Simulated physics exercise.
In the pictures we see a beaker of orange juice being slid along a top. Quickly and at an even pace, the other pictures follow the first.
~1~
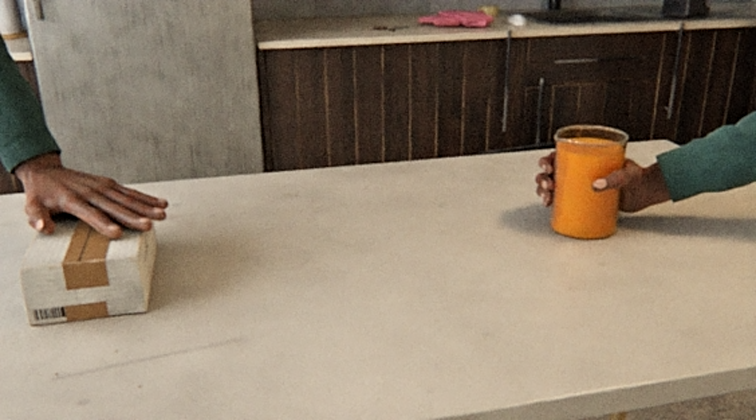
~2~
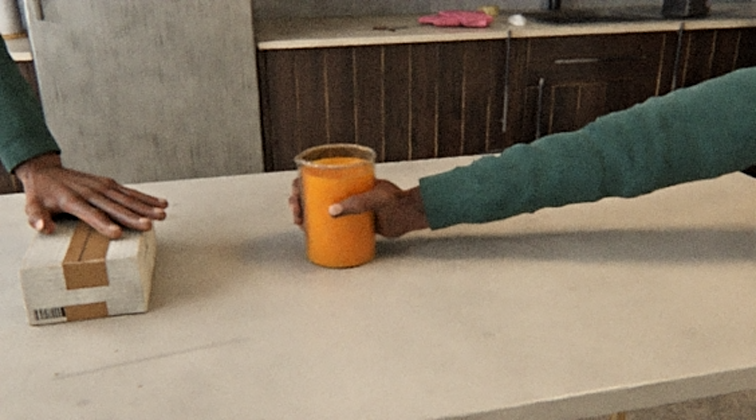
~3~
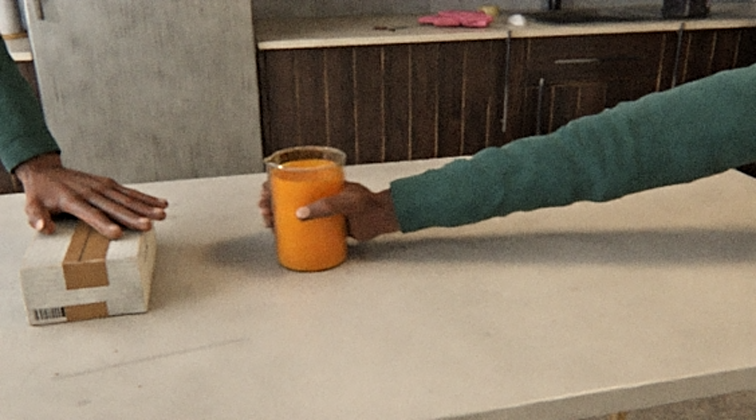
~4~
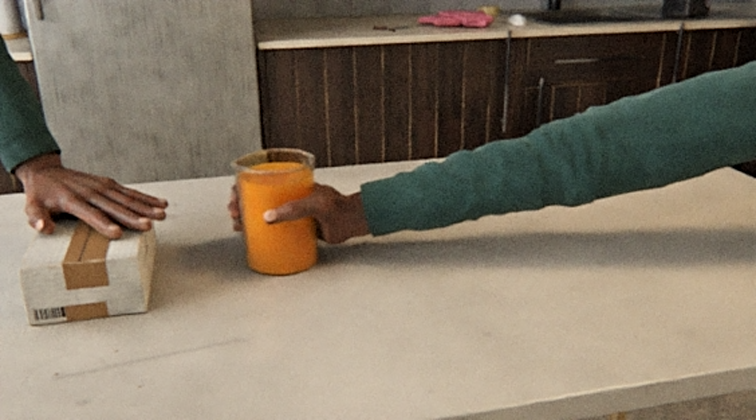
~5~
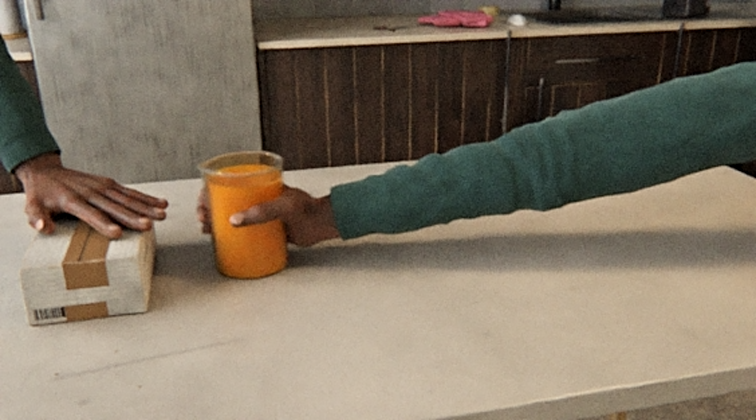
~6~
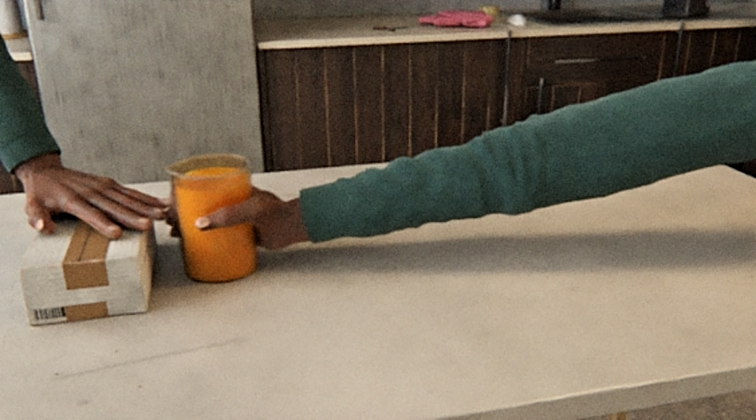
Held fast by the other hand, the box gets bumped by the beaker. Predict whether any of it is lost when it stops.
It splashes over.
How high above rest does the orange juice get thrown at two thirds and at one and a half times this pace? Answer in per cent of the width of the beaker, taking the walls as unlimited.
The first case gives 30 per cent of the width, the second 60 per cent.
Shortly, the beaker meets the box.
Then, the orange juice surges up the wall; it has lost some.
At the finish, the beaker stands at the box; it has lost some.
